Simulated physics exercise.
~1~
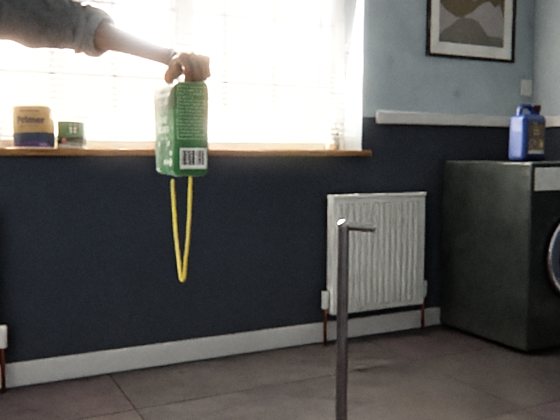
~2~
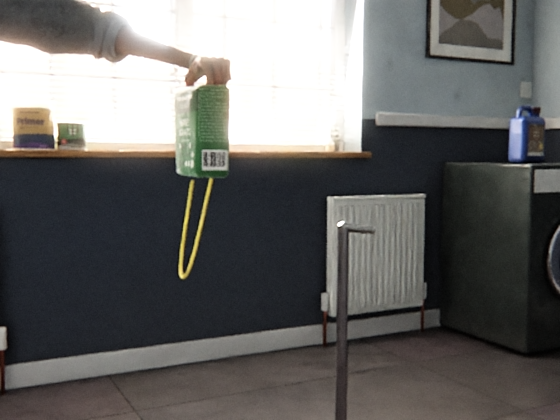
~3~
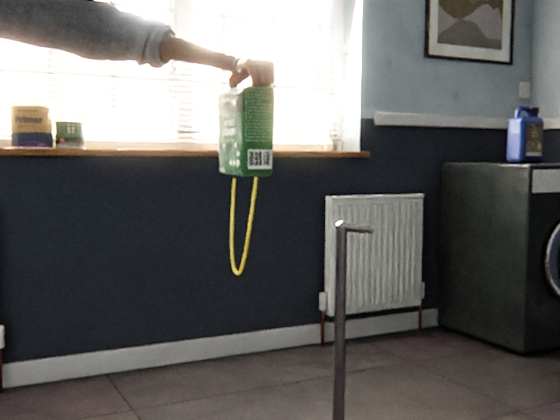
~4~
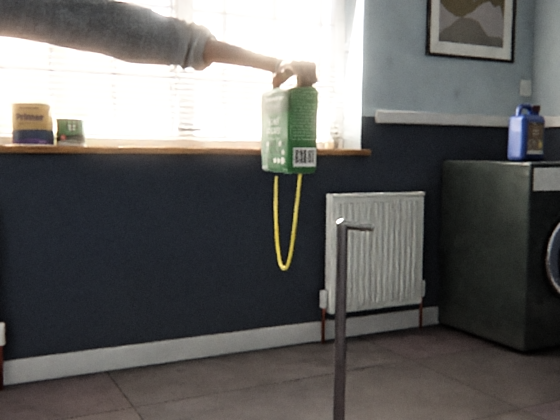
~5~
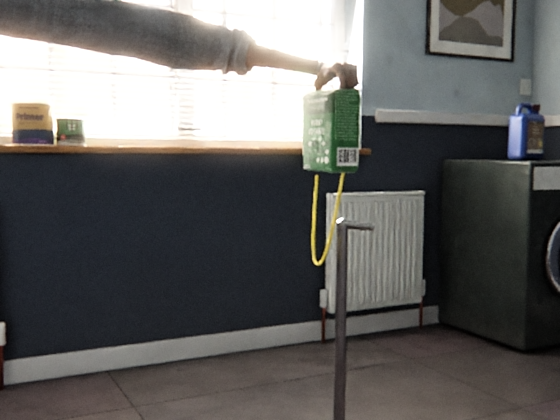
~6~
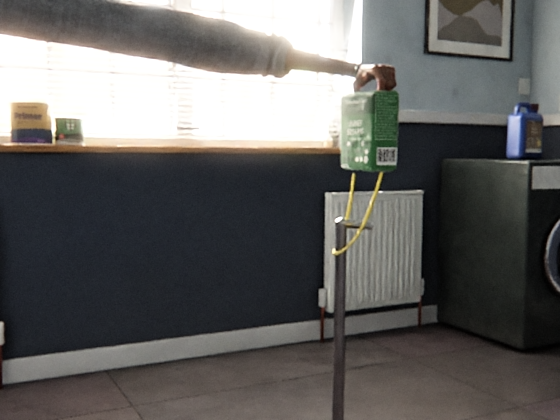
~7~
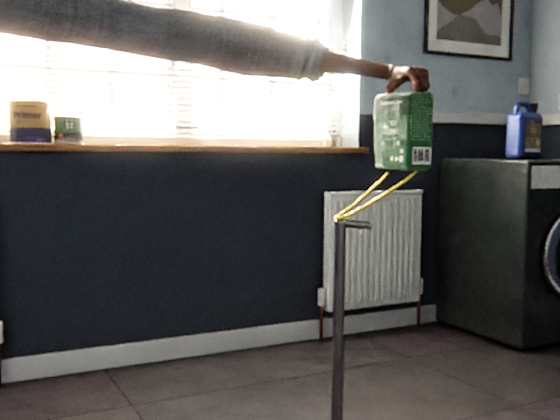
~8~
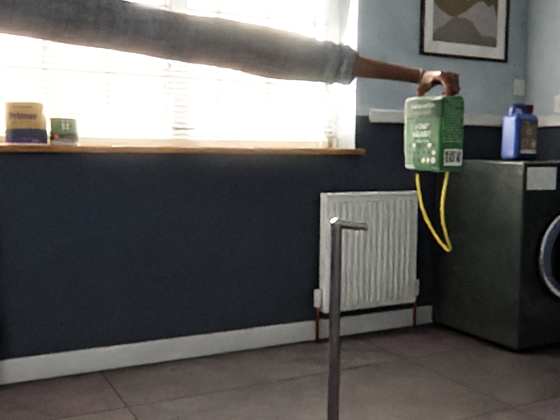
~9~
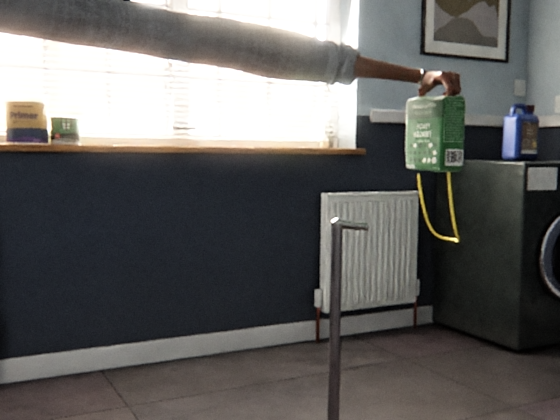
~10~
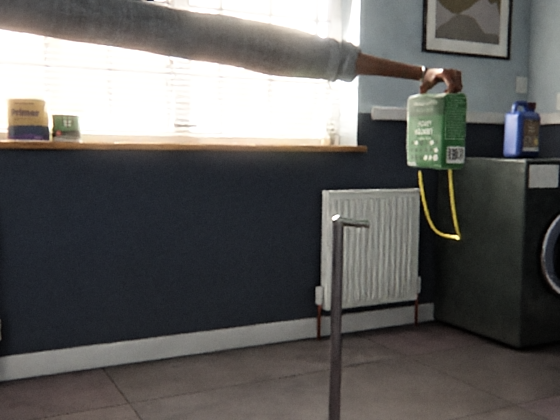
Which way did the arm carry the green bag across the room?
The arm carried the green bag to the right, from in front of the window to beyond the hooked post.
